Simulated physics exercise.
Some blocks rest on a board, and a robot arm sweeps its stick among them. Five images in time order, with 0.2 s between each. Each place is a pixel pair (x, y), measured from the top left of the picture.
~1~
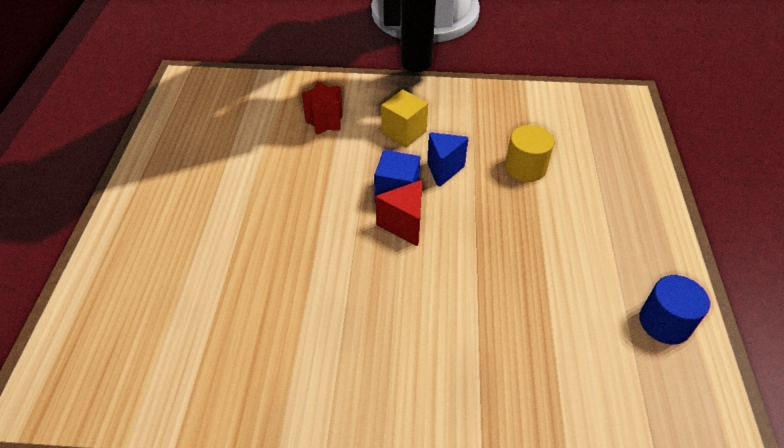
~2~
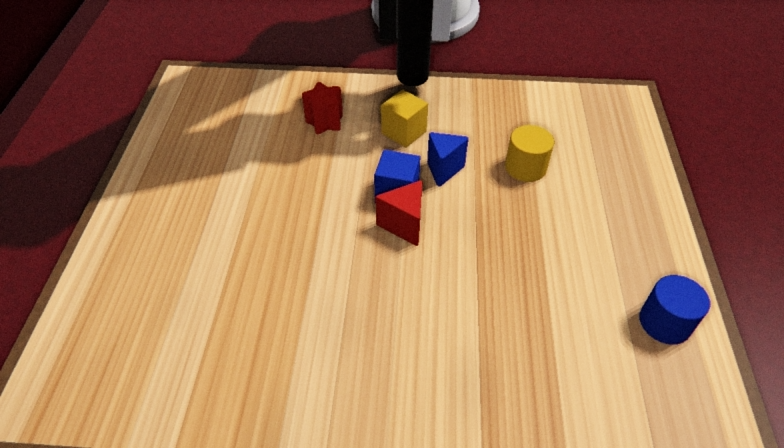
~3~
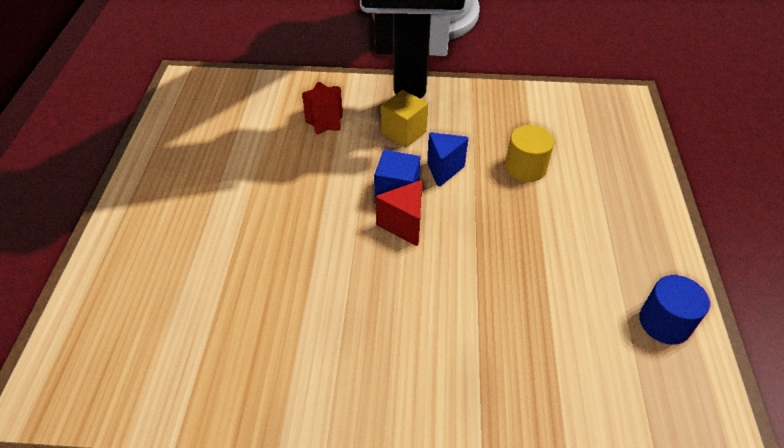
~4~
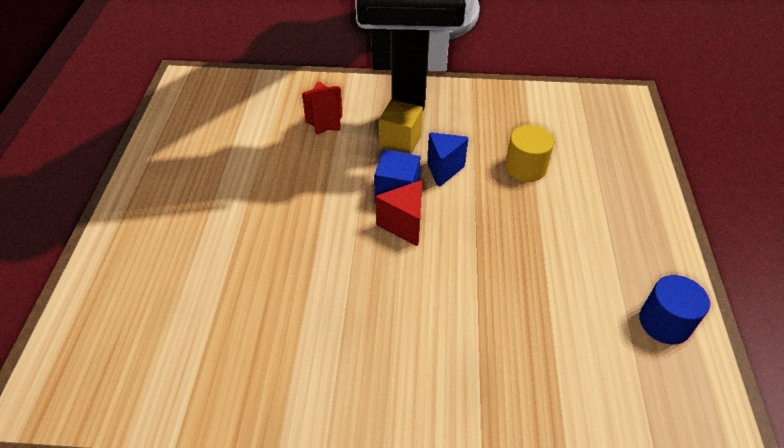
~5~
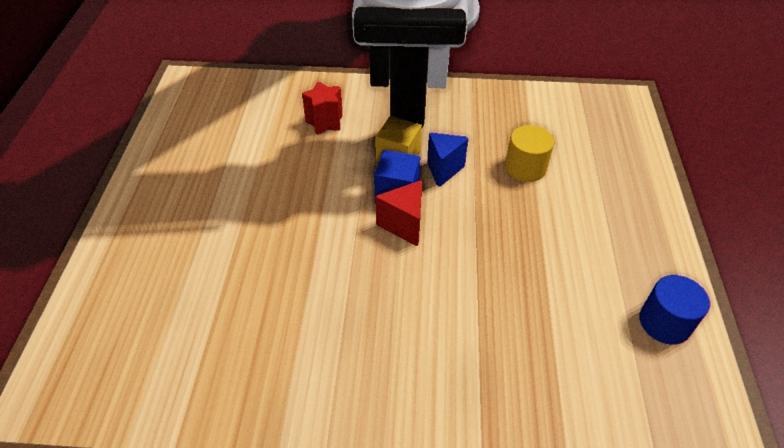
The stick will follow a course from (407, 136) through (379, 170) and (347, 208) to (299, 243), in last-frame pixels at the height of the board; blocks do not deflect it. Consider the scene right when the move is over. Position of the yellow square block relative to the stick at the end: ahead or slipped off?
The yellow square block slips off.
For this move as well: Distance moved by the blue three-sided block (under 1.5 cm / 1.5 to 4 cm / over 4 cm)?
I reckon it covers less than 1.5 cm.
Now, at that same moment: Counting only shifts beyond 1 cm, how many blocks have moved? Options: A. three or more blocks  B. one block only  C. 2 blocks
A (three or more blocks)
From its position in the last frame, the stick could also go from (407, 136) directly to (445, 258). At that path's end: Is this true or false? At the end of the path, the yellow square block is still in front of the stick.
This is false.
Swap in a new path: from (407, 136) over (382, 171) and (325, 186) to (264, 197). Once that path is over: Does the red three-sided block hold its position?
No, that is not how it ends up.
What follows on the original path. One third of the way, stick at (379, 159); blue square block at (401, 195), turned 25° anticlockwise; yellow square block at (380, 169), turned 35° anticlockwise; red three-sided block at (415, 221).
Two thirds of the way, stick at (345, 198); blue square block at (400, 223), turned 60° anticlockwise; yellow square block at (362, 208), turned 70° anticlockwise; red three-sided block at (431, 242), turned 20° anticlockwise.
At the end, stick at (297, 232); blue square block at (400, 224), turned 60° anticlockwise; yellow square block at (362, 210), turned 70° anticlockwise; red three-sided block at (432, 243), turned 20° anticlockwise; blue three-sided block not moved.
